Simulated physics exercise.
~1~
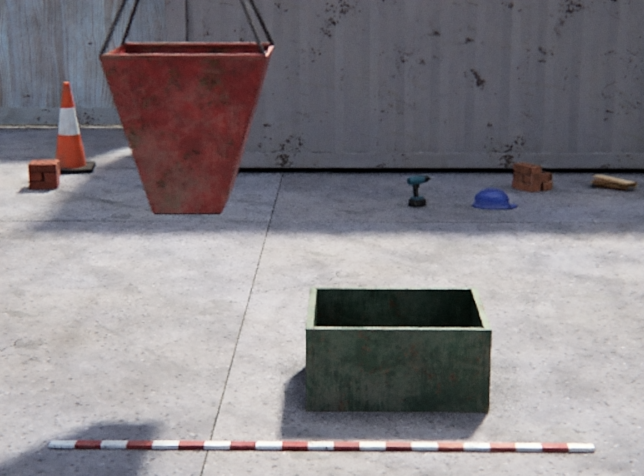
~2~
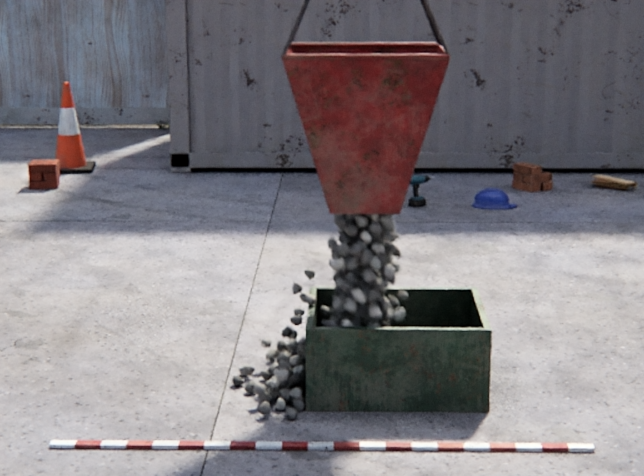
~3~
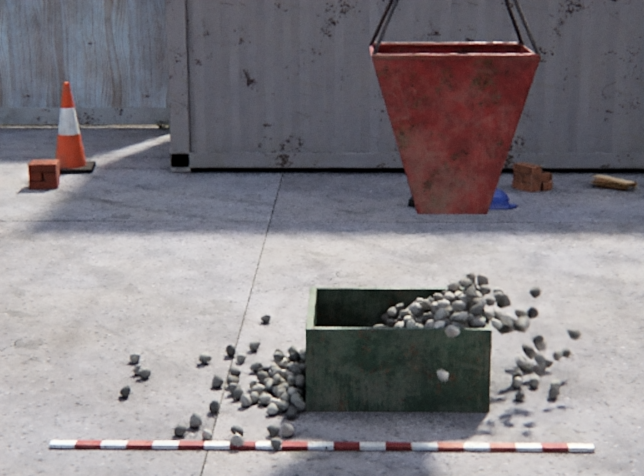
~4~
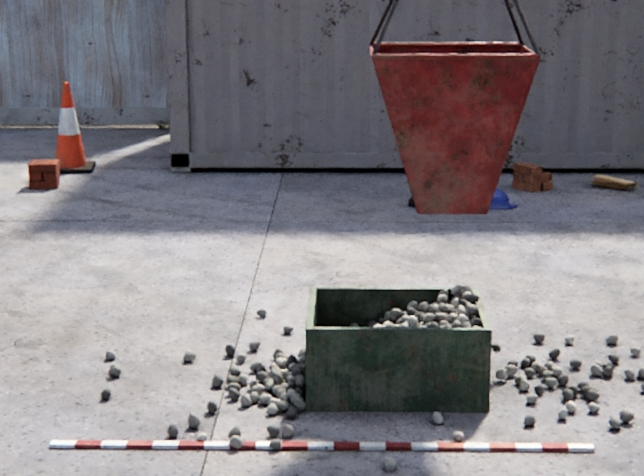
In a concrete yard before a grey container, a red hopper hanging from cables moves right over a green bin, pouring grey stones beside and into it; the hopper stops, empty, with most stones in the bin and others scattered on the ground to both sides.
